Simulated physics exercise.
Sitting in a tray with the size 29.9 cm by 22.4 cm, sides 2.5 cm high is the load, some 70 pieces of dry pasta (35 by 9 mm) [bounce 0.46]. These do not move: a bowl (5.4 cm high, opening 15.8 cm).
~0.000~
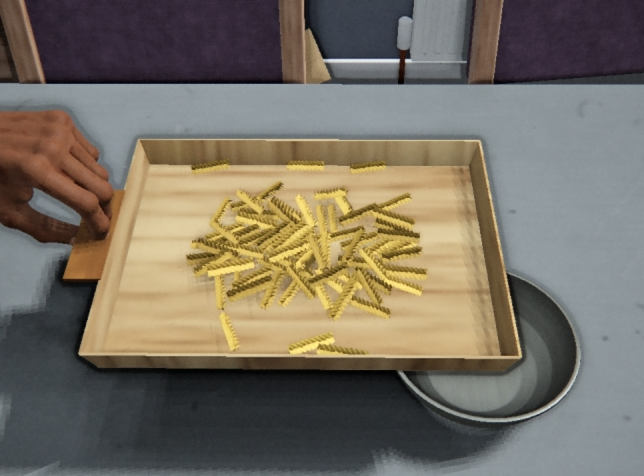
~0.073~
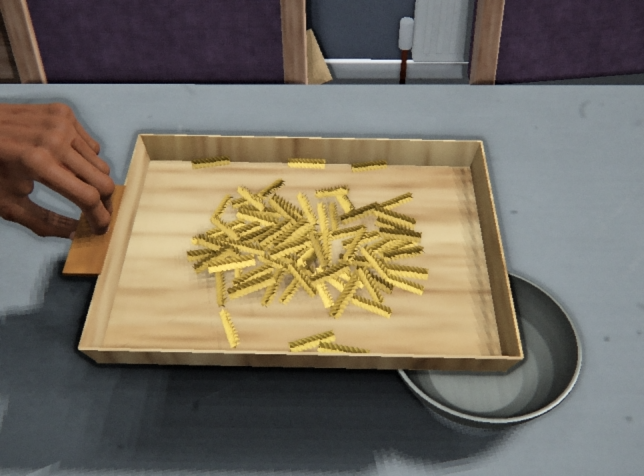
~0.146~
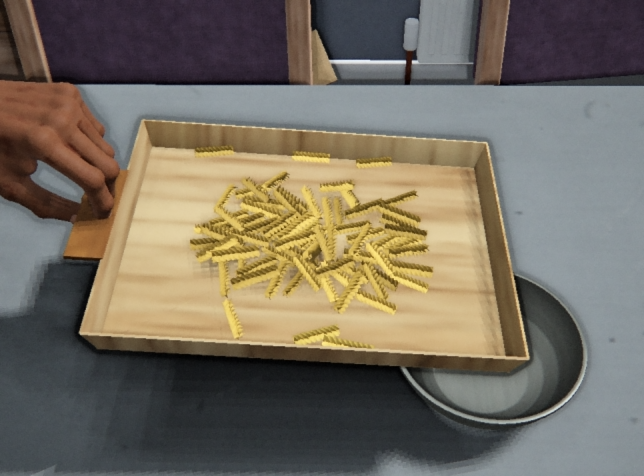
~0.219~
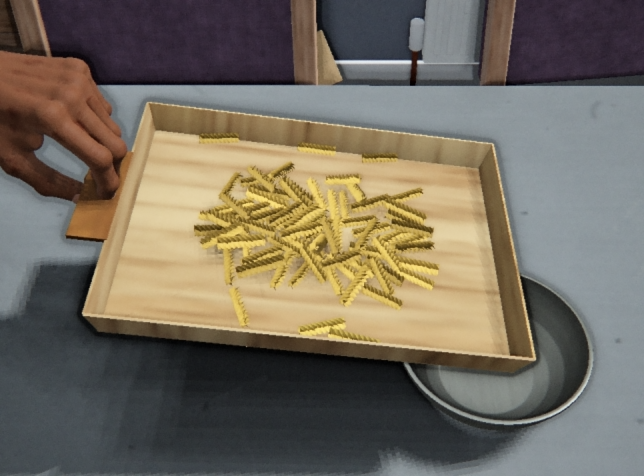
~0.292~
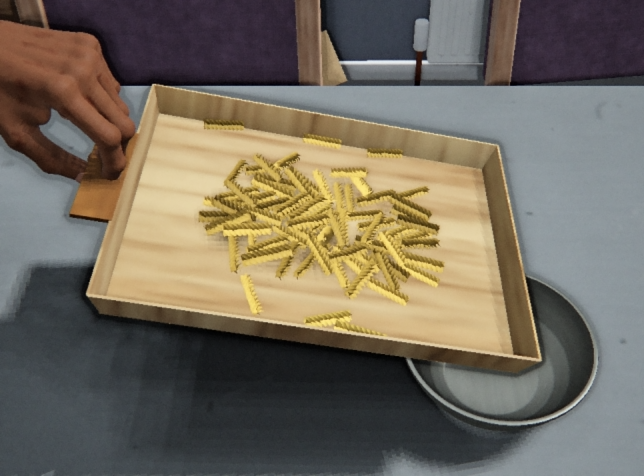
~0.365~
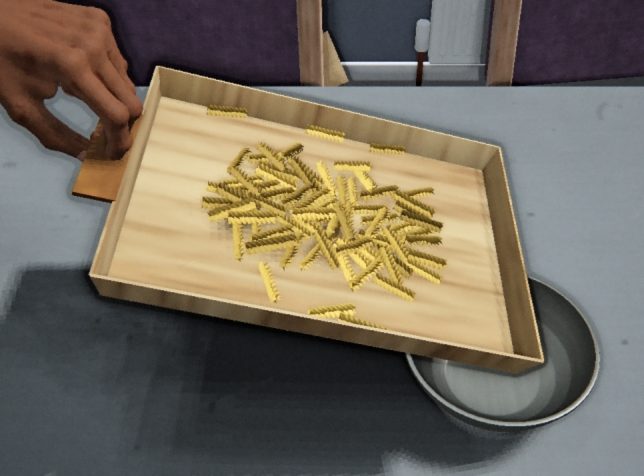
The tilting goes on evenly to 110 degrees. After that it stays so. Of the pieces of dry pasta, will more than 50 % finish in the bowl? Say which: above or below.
It is above.
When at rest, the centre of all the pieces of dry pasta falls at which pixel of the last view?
I'd point to somewhere close to (527, 350).
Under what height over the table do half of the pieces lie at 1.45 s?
Roughly 14 cm.
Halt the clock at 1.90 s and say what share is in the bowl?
Near 55 per cent so far.
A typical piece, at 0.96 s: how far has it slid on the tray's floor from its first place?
It has moved about 11 cm from its starting spot.
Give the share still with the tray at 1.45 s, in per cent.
Around 95 percent of the load is still with the tray.
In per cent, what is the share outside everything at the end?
Roughly 40 percent ends up there.
Then, at 0.96 s, tilt 48 degrees; tray 100 %; middle of all pieces on or above the table near (473, 223).
Then, at 1.45 s, tilt 74 degrees; bowl 5 %, tray 95 %; middle of all pieces on or above the table near (489, 225).
Then, at 1.90 s, tilt 98 degrees; bowl 55 %, outside 30 %, in the air 15 %; middle of all pieces on or above the table near (526, 311).
After 2.34 s, tilt 110 degrees; bowl 60 %, outside 40 %; middle of all pieces on or above the table near (530, 324).
In the end, at 3.6 s, bowl 60 %, outside 40 %.
